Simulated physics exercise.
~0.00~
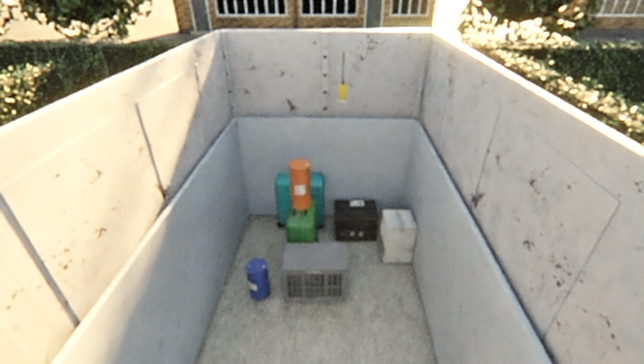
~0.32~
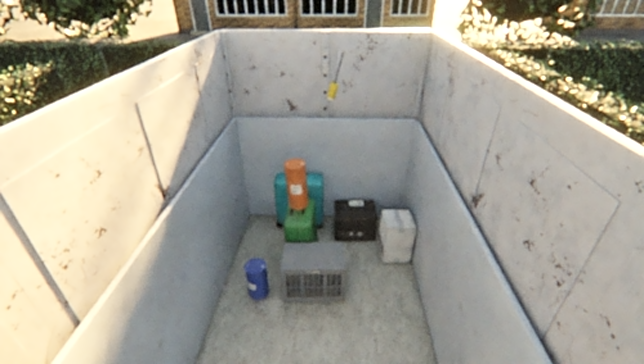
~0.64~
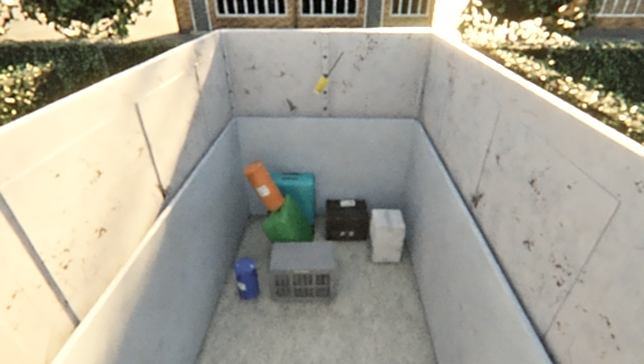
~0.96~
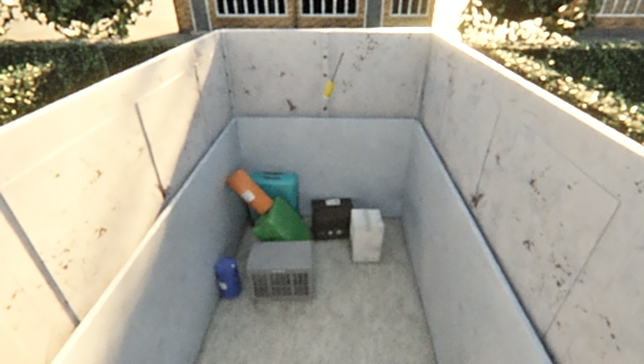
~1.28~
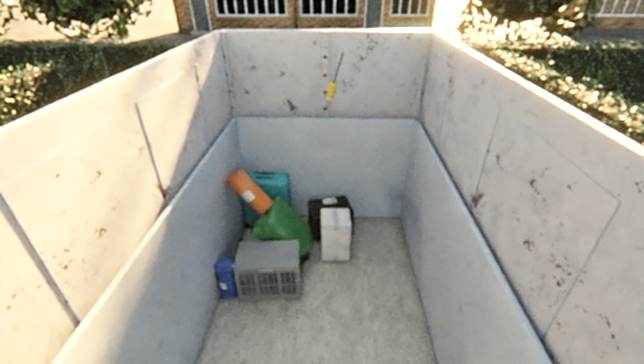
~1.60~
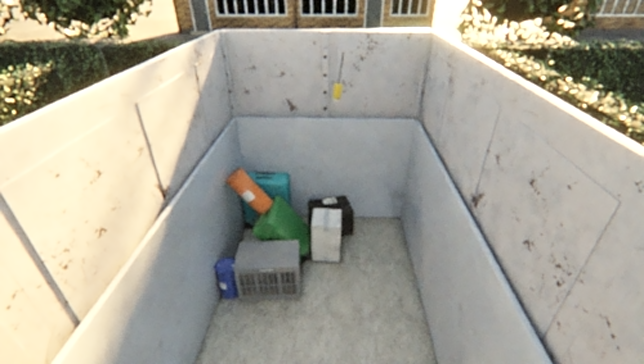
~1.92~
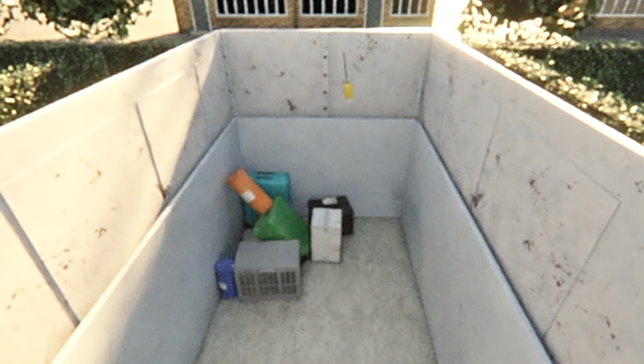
A small yellow lamp swings on its cord at the far wall of a pale, open-topped load bay, seen from above by a still camera. Below it, an orange canister stands on a green case before a turquoise case, with black and white boxes to the right and a blue canister and grey chest nearer. The orange canister and green case tip left together as the whole load slides left. The white box slides farthest, stopping partly in front of the black box. Finally the orange and green pieces lean hard, the others stay upright, and the lamp still sways.
